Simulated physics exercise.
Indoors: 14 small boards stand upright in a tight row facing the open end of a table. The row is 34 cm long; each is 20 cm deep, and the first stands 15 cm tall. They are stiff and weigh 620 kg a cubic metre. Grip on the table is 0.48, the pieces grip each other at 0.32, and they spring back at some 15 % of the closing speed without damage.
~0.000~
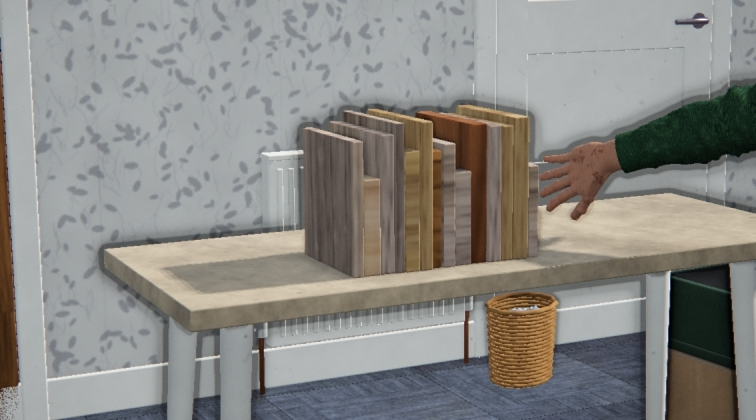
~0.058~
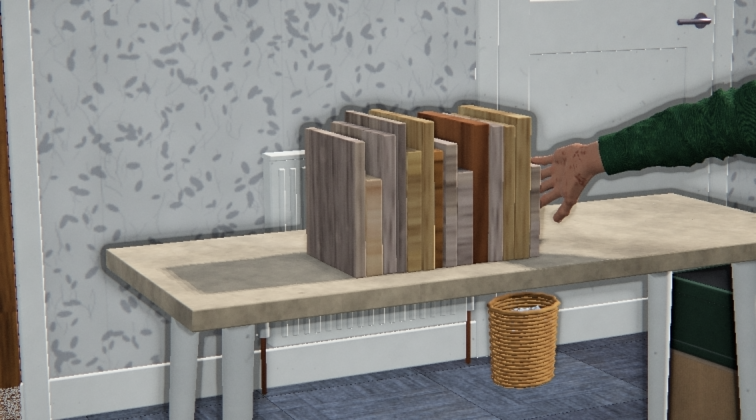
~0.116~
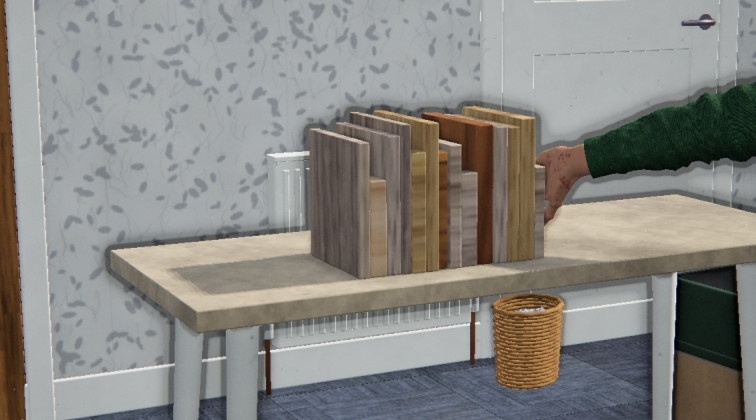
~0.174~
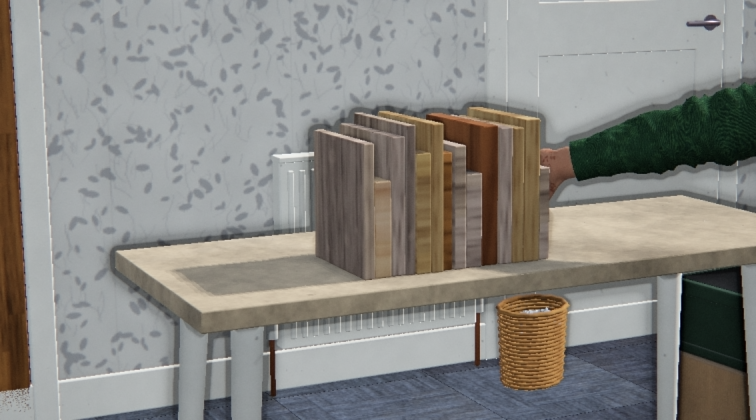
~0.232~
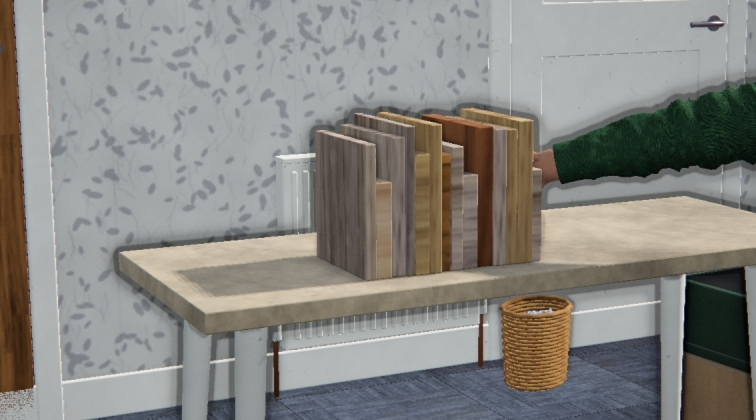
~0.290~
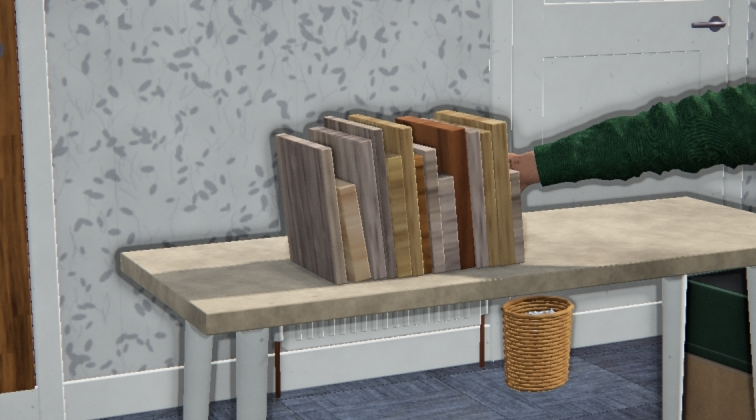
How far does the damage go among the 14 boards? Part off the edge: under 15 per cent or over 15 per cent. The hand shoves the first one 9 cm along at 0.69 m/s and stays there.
Ending off the edge: Fewer than 15 in 100.
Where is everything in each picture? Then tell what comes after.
In the first frame (we follow the side turned to the camera; the camera pans a little), hand (590, 168) 14 cm from the first; no piece has moved.
The second frame shows hand (573, 170) 10 cm from the first.
The third frame shows hand (558, 173) 58 mm from the first.
The fourth frame shows hand 18 mm from the first.
The fifth frame shows hand 22 mm in; 6 stirred so far.
The sixth frame shows hand 6 cm in; steepest lean 10°, the board at (356, 234); 14 stirred so far.
Around 0.35 s, none of the 14 boards off the edge, 14 disturbed.
Finally (1.1 s), none of the 14 boards off the edge, 14 disturbed. That is 0 per cent.
